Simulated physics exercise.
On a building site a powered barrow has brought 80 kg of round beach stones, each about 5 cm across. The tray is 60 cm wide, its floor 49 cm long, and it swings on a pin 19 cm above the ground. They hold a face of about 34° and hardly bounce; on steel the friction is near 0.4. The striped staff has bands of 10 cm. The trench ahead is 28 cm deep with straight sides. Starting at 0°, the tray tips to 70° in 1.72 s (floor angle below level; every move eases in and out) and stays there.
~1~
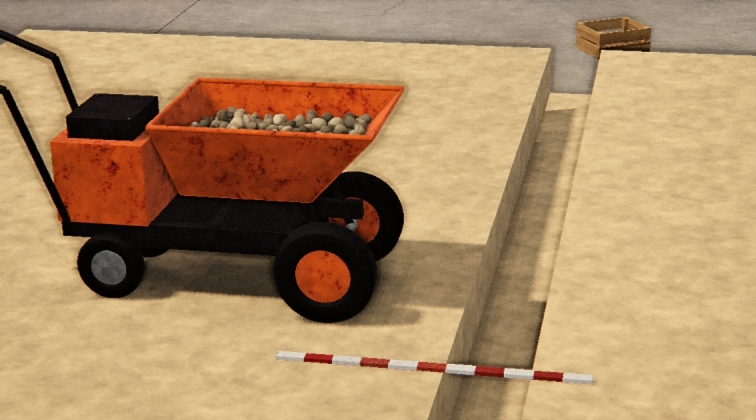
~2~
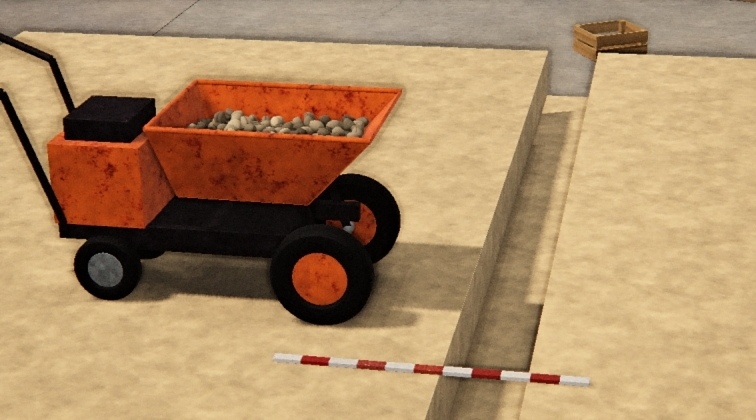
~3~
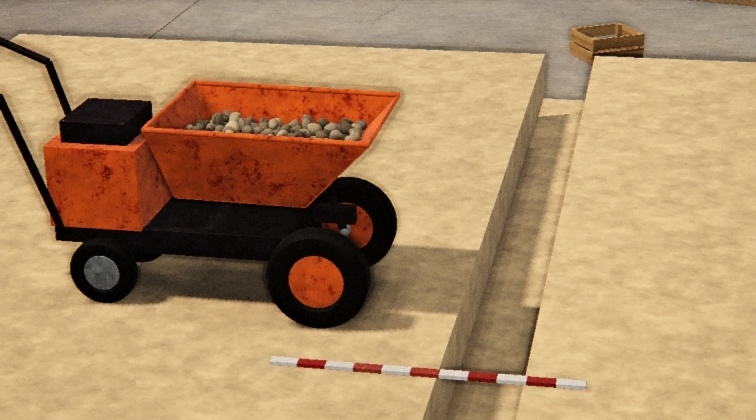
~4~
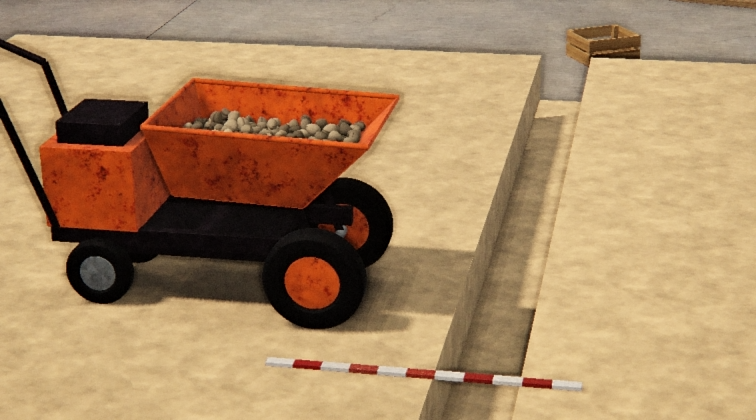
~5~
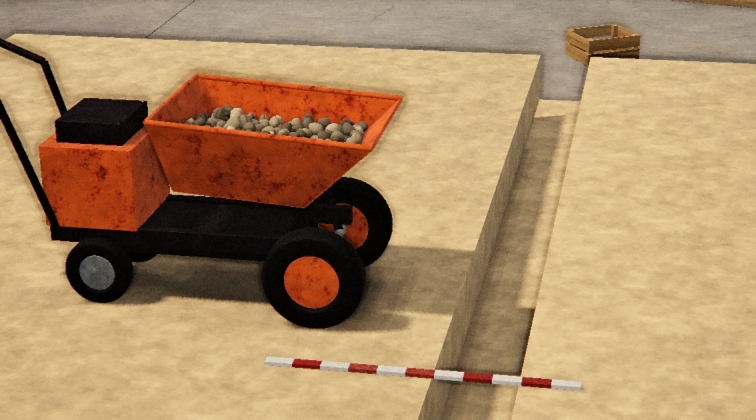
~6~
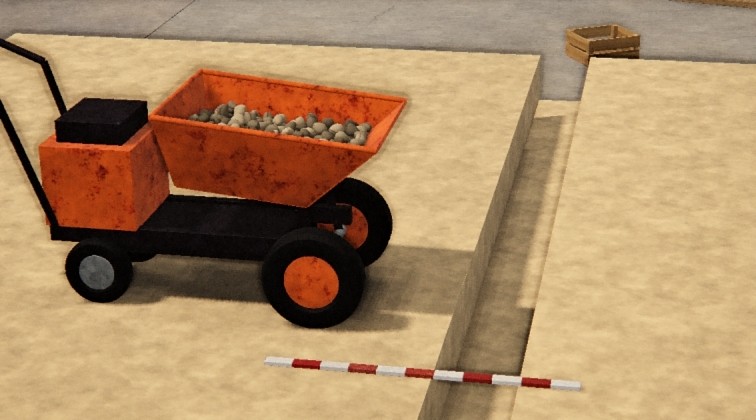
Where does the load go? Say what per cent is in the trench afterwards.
Some 62 per cent of it.
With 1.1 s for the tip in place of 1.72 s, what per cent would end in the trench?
It would be near 50 per cent.
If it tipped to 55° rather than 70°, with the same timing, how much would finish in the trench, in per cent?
It would be near 75 per cent.
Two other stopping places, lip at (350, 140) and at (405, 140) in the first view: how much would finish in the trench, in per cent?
About 95 and 25 per cent.
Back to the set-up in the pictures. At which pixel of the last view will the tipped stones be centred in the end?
Near (521, 351).
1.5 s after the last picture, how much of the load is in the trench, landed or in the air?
About 40 per cent by then.
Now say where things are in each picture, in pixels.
The tray is at 0°, its lip at (373, 139); the top of the load is at (279, 121), in the first frame.
The tray is at 0°, its lip at (370, 141); the top of the load is at (277, 123), in the second frame.
The tray is at 1°, its lip at (369, 145); the top of the load is at (275, 126), in the third frame.
The tray is at 2°, its lip at (368, 148); the top of the load is at (251, 123), in the fourth frame.
The tray is at 4°, its lip at (372, 149); the top of the load is at (237, 120), in the fifth frame.
Lip at (377, 151), floor tilted 6°, highest stones at (230, 117), in the sixth frame.
Then, 1.0 s after the last picture the floor is at 59°, 99 % in the tray, 1 % in the trench; the foremost stones are at (485, 245).
Then, 1.5 s after the last picture the floor is at 70°, 28 % in the tray, 41 % in the trench, 30 % past the trench; the foremost stones are at (659, 309).
Then, 1.9 s after the last picture the floor is at 70°, 5 % in the tray, 57 % in the trench, 38 % past the trench; the foremost stones are at (743, 307).
Then, 3.8 s after the last picture the floor is at 70°, 0 % in the tray, 62 % in the trench, 38 % past the trench; the foremost stones are past the picture's edge.
